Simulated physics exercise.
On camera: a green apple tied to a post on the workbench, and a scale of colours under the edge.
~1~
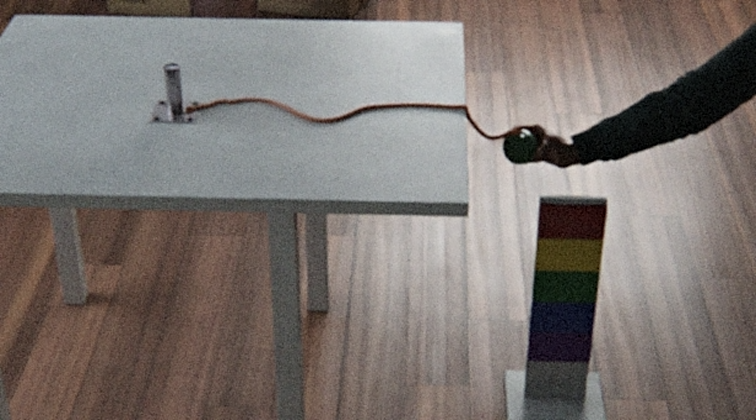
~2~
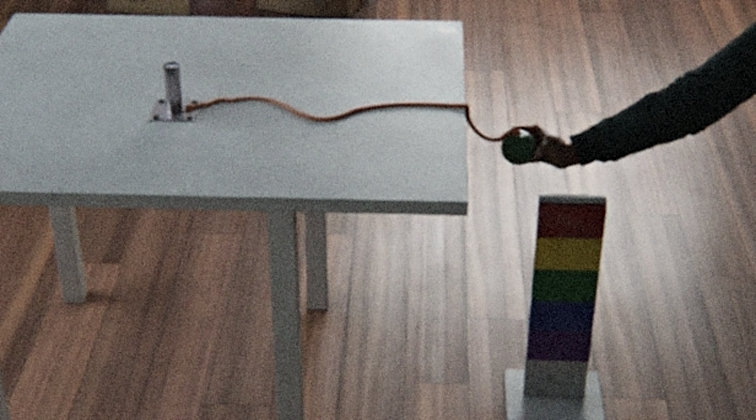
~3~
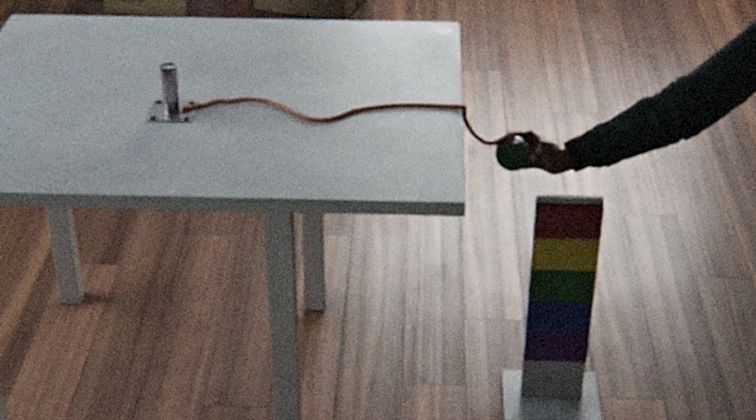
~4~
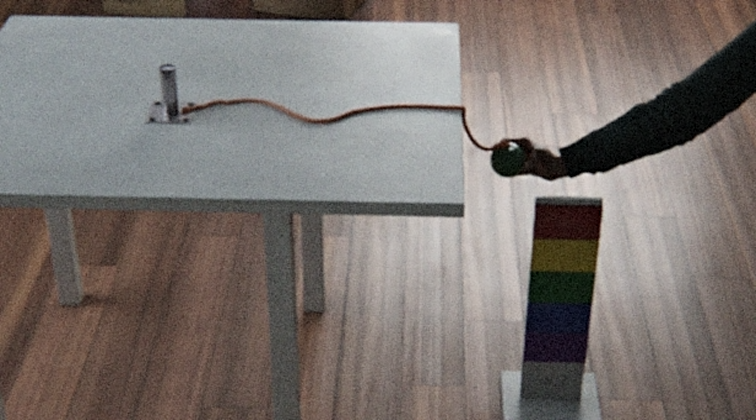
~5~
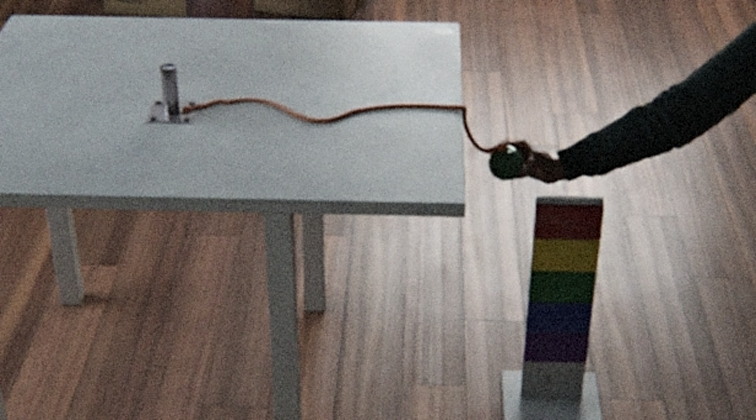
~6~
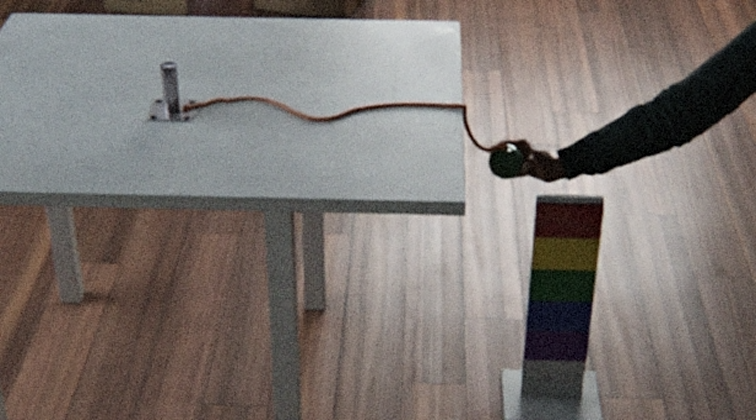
Beside a pale workbench, a hand holding a green apple tied by a cord to a post, drifting slightly down and left.
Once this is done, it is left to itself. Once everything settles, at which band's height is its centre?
Its centre settles level with the red band.
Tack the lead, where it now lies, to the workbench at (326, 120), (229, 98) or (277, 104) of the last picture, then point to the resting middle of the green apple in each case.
In order of the tries: About (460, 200), then (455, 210), then (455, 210).
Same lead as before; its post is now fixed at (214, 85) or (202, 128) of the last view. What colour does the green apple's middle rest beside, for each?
Result per try, in order: Yellow / yellow.
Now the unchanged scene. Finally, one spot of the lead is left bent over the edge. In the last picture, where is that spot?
It's near (431, 105) in the last picture.
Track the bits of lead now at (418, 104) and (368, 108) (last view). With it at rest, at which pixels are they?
Final positions are (451, 113) and (400, 113), in that order.
Soon after, apple near (442, 218); level with red.
Then, apple near (469, 222); level with red.
At rest, apple near (455, 224); level with red. At red.
